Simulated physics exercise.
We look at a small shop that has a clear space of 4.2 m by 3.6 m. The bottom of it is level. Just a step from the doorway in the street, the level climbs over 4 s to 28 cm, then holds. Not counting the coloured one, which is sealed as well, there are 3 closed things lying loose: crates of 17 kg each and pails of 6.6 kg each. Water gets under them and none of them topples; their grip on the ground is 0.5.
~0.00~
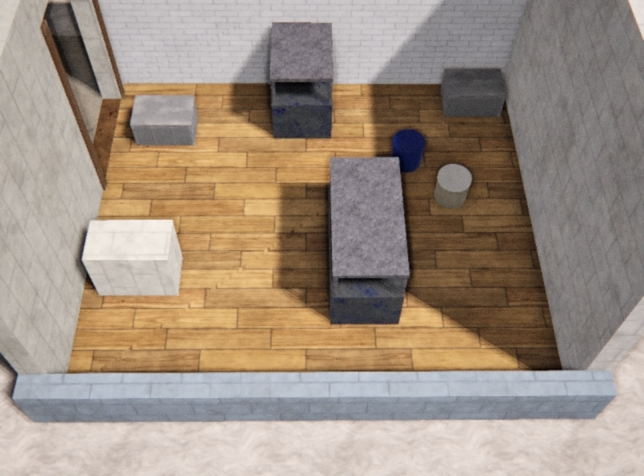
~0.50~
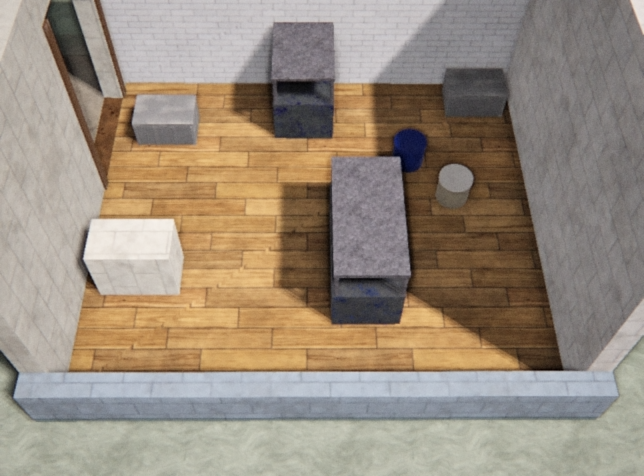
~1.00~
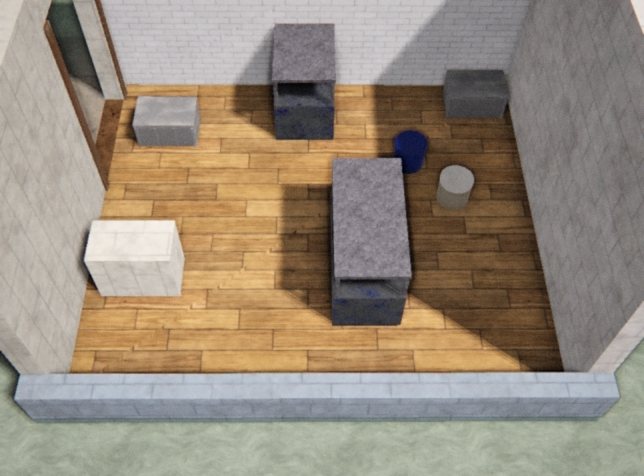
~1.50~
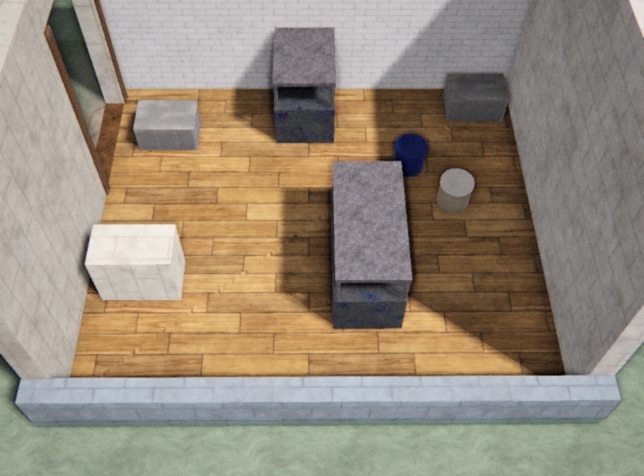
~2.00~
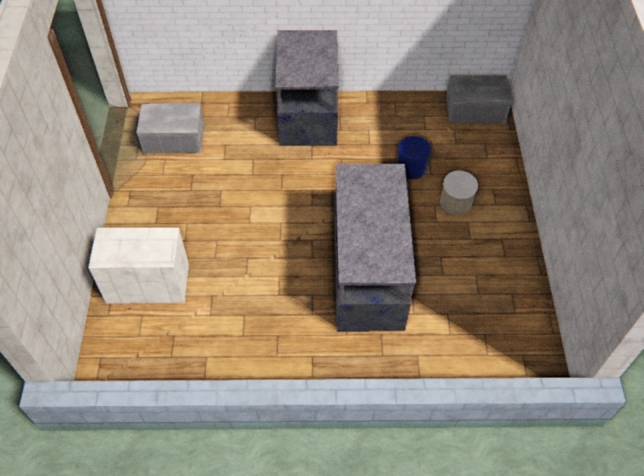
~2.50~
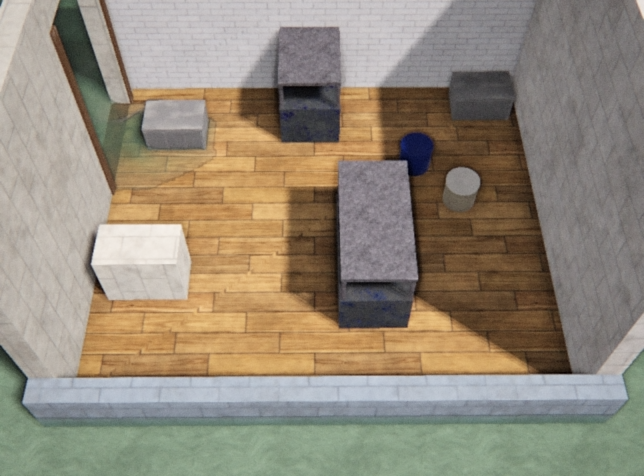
A small wood-floored shop with pale walls and a doorway at the back left is seen from high above its front, the view shifting very slightly. Two dark speckled counters, a white block at left, grey crates in both back corners, and a blue and a grey pail at right all stay put. The ground outside turns from pale to green, then a thin, clear greenish sheet of water slips through the doorway onto the floor.
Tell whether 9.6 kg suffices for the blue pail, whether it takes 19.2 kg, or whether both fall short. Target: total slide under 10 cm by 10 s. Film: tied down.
It takes 19.2 kg.
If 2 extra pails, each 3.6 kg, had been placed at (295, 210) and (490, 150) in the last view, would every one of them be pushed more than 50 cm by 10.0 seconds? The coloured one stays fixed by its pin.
In the order given, beyond the mark and then beyond the mark.
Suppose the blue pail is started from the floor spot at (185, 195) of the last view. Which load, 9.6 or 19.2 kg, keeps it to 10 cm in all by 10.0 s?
No load works.
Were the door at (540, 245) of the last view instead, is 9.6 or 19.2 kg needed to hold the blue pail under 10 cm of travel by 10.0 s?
Okay, so both masses fail.
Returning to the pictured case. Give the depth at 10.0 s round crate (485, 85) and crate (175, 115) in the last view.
Depths: Near 11 cm, then near 14 cm.
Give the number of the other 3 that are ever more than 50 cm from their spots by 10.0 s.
My count gives 3.
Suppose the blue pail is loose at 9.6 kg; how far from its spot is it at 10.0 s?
Shift: Roughly 60 cm.
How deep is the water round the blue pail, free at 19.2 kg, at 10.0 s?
Something like 11 centimetres.
After 3.5 s the blue pail would be 0 cm from its start with 9.6 kg and 0 cm from its start with 19.2 kg; 0 cm of water round it then.
After 4.5 s the blue pail would be 0 cm from its start with 9.6 kg and 0 cm from its start with 19.2 kg; 1 cm of water round it then.
After 7.0 s the blue pail would be 0 cm from its start with 9.6 kg and 0 cm from its start with 19.2 kg; 5 cm of water round it then.
After 10.0 s the blue pail would be 70 cm from its start with 9.6 kg and 0 cm from its start with 19.2 kg; 11 cm of water round it then.
